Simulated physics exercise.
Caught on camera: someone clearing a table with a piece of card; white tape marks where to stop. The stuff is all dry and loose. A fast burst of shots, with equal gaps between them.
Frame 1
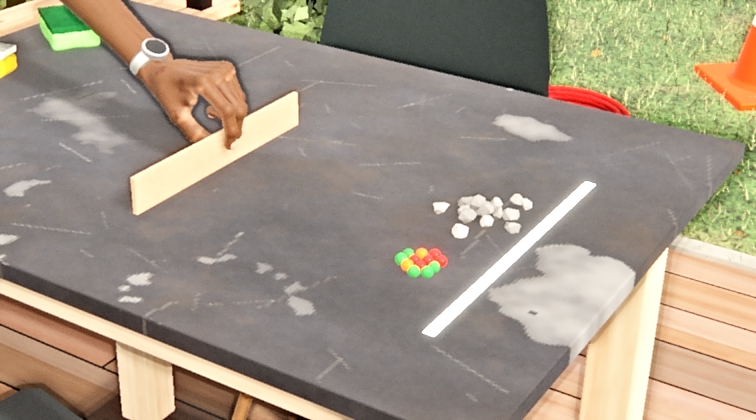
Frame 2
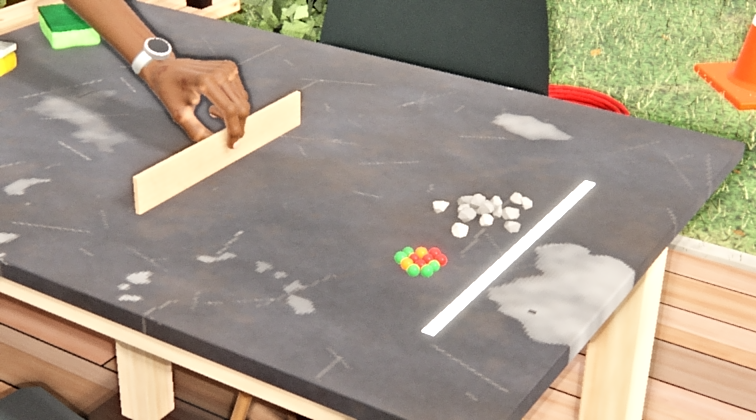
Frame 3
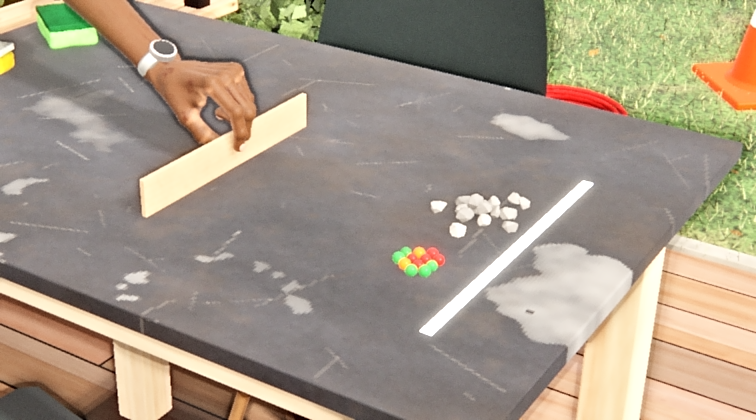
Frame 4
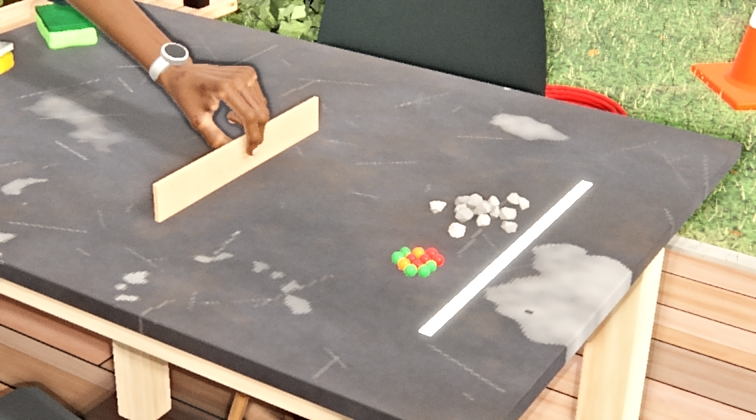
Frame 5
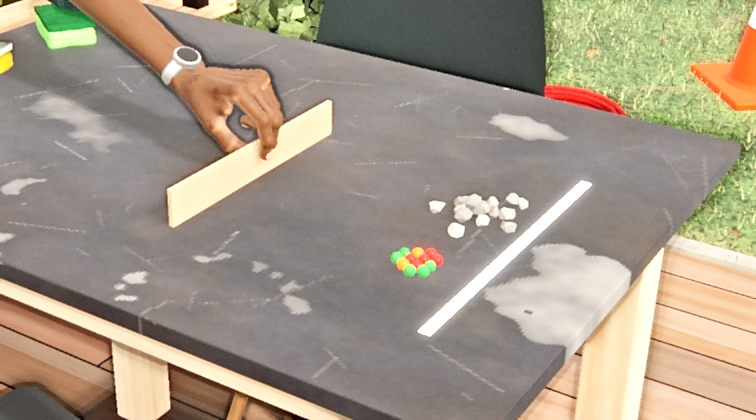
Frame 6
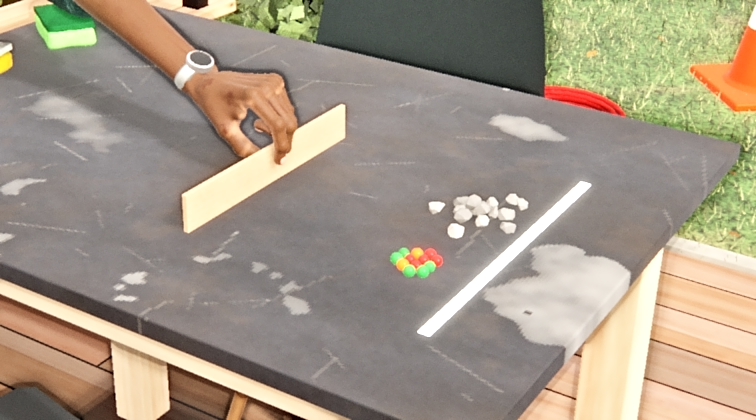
On a dark table, a hand slides an upright piece of card slightly right.
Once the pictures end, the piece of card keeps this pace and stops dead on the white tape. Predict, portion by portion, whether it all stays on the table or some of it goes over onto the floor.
I expect that the near portion sends some over onto the floor, the far portion all stays on the table.
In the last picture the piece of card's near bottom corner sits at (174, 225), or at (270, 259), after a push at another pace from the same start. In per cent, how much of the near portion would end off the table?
Roughly 100 per cent the first time and 100 per cent the second.
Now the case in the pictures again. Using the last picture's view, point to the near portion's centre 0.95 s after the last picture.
Estimated centre: (506, 286).
Then, 0.46 s on from there, piece of card still moving, near (392, 181); near portion all on the table, its front near (437, 261); far portion all on the table, its front near (508, 226).
Then, 0.95 s on from there, piece of card stopped at the white tape; near portion all on the table, its front near (491, 316); far portion all on the table, its front near (570, 251).
Then, 1.23 s on from there, piece of card stopped at the white tape; near portion all on the table, its front near (560, 364); far portion all on the table, its front near (570, 251).
In the end, piece of card stopped at the white tape; near portion the whole lot over the edge; far portion all on the table, its front near (570, 251).
